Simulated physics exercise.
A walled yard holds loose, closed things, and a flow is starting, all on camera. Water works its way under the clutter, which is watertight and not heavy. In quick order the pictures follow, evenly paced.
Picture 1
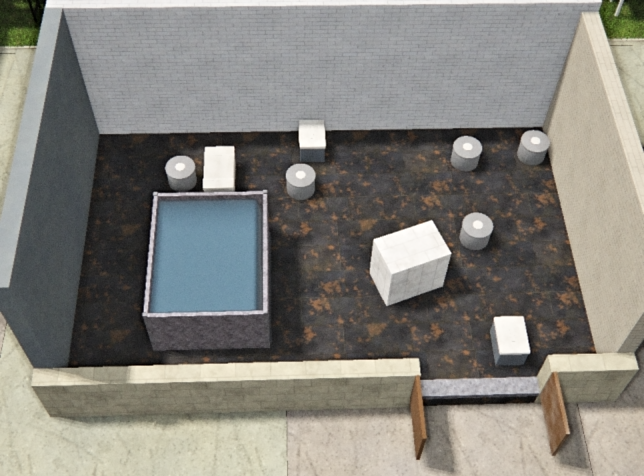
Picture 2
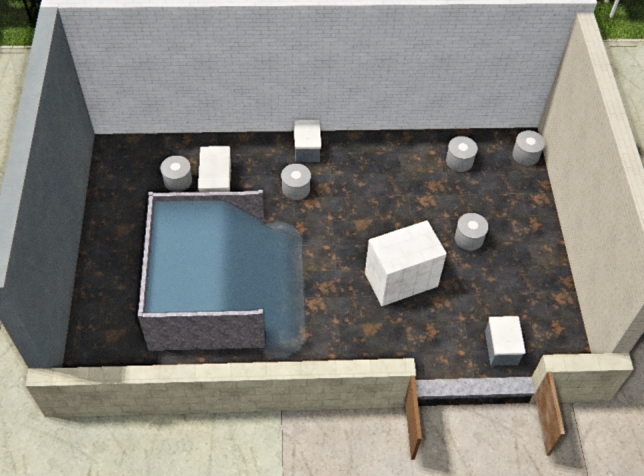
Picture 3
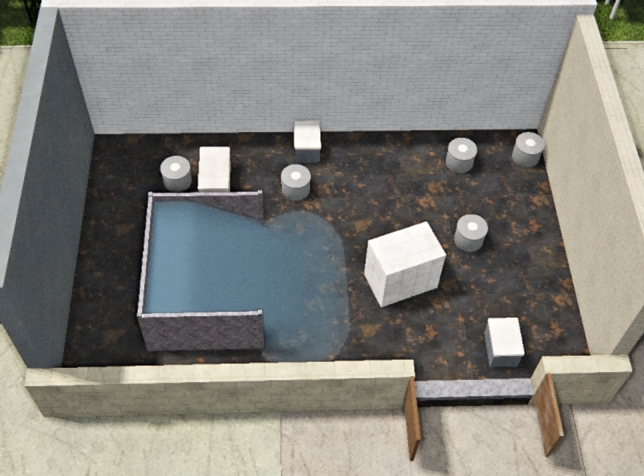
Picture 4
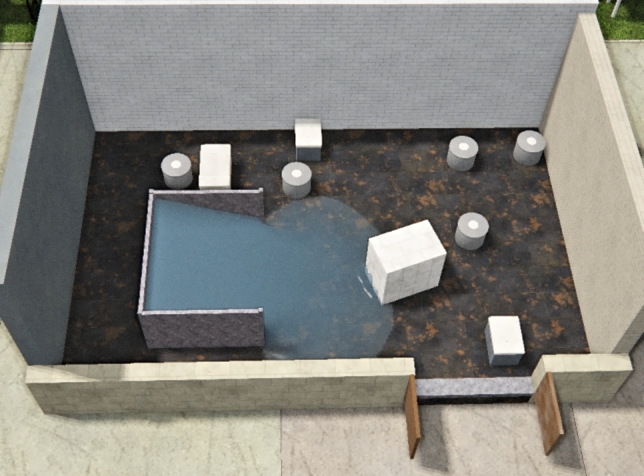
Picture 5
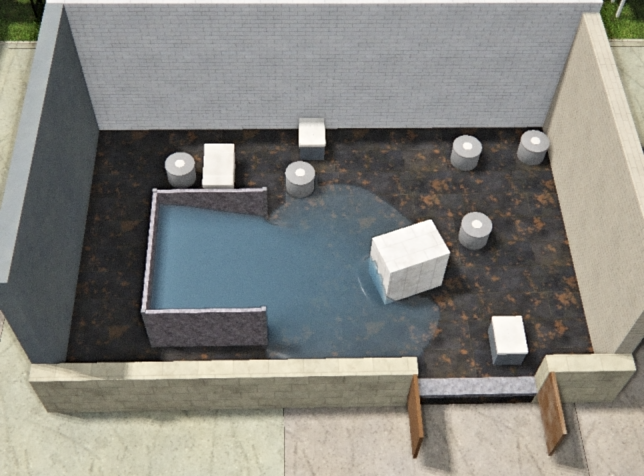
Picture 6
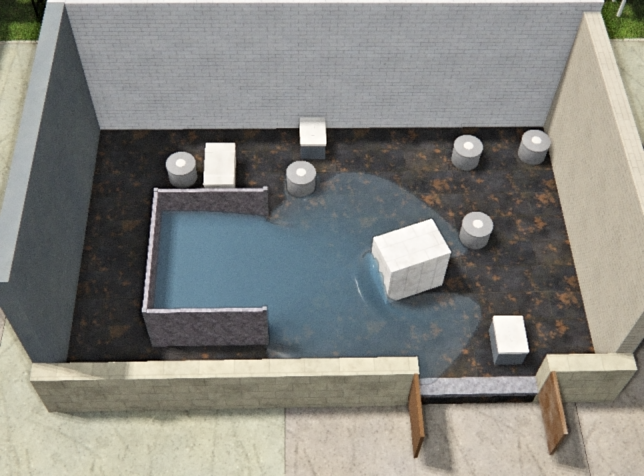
The clip opens on a walled yard with pale blocks and round tubs scattered over a dark mottled floor, beside a full pool at left. The pool's right side opens and water spreads rightward across the floor, then wraps around the large white block, while the objects stay in place.
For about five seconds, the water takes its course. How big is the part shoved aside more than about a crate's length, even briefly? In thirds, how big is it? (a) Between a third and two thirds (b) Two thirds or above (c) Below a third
Between a third and two thirds.
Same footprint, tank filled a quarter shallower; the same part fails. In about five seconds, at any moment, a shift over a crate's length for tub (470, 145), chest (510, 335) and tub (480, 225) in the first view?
Note, in sequence: Past that mark / past that mark / past that mark.
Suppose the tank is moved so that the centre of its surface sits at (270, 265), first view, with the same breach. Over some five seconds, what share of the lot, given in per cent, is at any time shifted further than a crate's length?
The share comes to close to 50 percent.
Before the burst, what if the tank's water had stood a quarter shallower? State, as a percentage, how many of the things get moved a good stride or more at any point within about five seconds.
Roughly 50 %.
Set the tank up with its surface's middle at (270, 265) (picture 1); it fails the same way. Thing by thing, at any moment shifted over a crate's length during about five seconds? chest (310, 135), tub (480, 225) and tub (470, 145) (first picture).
Well, the first one got driven a long way, the second got driven a long way, and the third got driven a long way.
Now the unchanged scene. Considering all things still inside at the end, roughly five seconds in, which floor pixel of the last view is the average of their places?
Roughly (338, 198).
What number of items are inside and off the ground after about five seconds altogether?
Well, I'd say 4.
A moment on, 0 of 8 are well off their spots; 0 afloat.
Next, 3 of 8 are well off their spots; 3 afloat.
Later, 2 of 8 are well off their spots; 3 afloat.
In the end, 5 of 8 are well off their spots, and 5 have been at some point; 4 afloat.
